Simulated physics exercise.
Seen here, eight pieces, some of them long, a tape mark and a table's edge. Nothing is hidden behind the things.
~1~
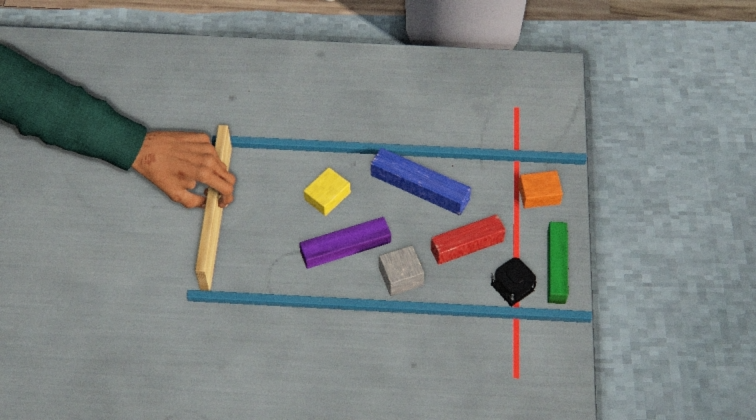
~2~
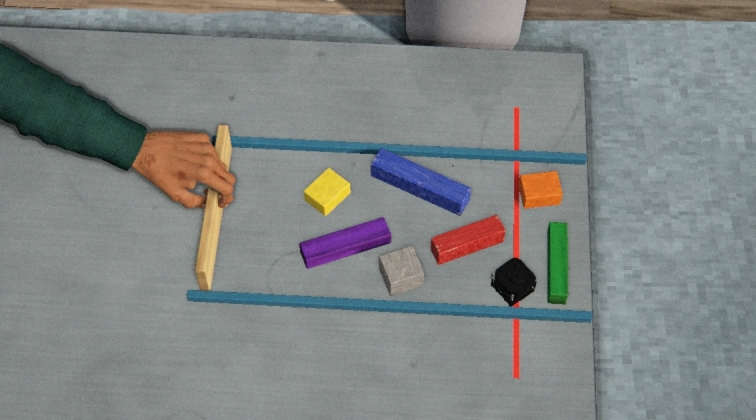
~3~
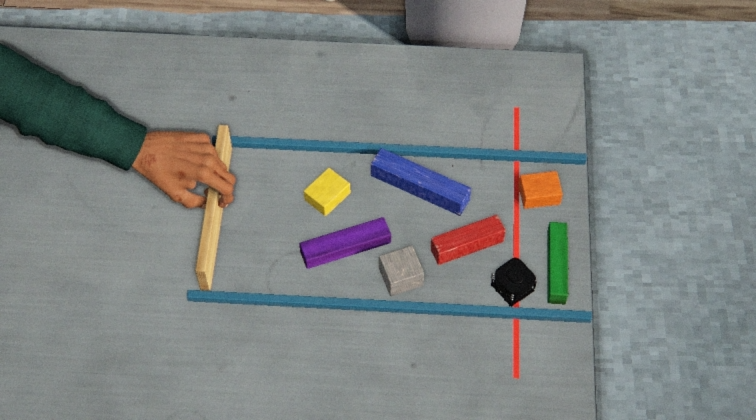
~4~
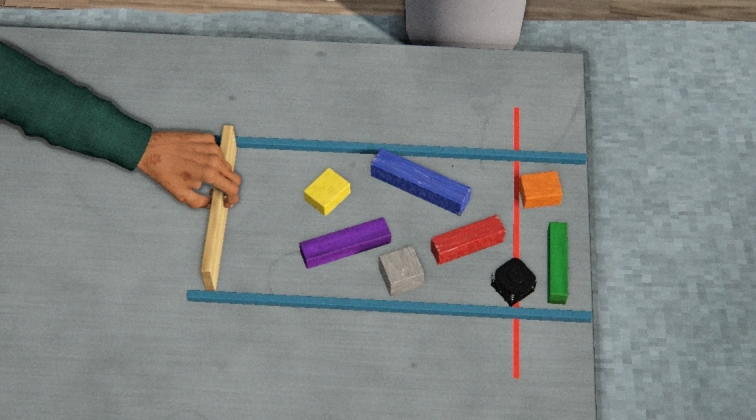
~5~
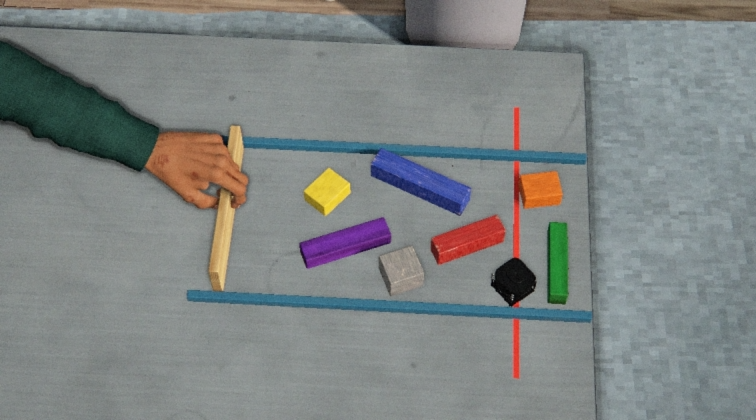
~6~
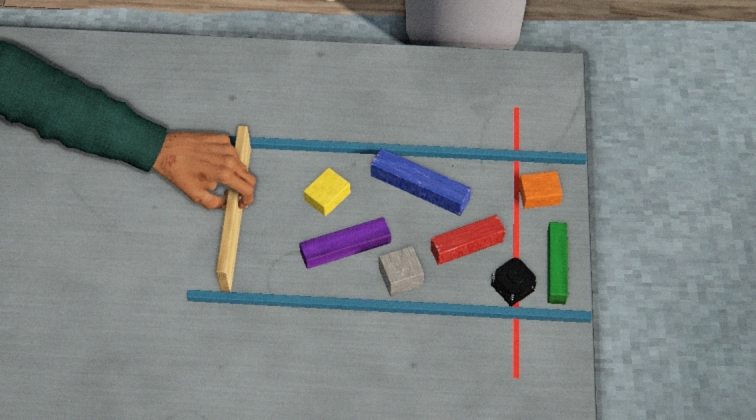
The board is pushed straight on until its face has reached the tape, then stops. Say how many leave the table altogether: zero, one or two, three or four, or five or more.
Here the number that fall off is one or two.
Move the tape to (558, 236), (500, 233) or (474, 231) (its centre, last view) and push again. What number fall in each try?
Down on the floor: 5, 0 and 0.
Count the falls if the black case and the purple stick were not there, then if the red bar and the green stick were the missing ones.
First 0, then 1.
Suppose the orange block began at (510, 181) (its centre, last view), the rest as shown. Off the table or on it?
Then it is kept.
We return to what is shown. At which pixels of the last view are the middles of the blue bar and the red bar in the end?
About (566, 189), and the other about (569, 248).
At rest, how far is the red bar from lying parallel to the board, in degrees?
About 30°.
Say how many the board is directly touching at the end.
That makes 4.
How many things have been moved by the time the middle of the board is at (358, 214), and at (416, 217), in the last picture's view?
2 and 5.
Soon after, none off yet; green stick at rest near (557, 263); orange block at rest near (540, 190); black case at rest near (514, 282).
At rest, the number that fall off is one or two; fallen, orange block and green stick.
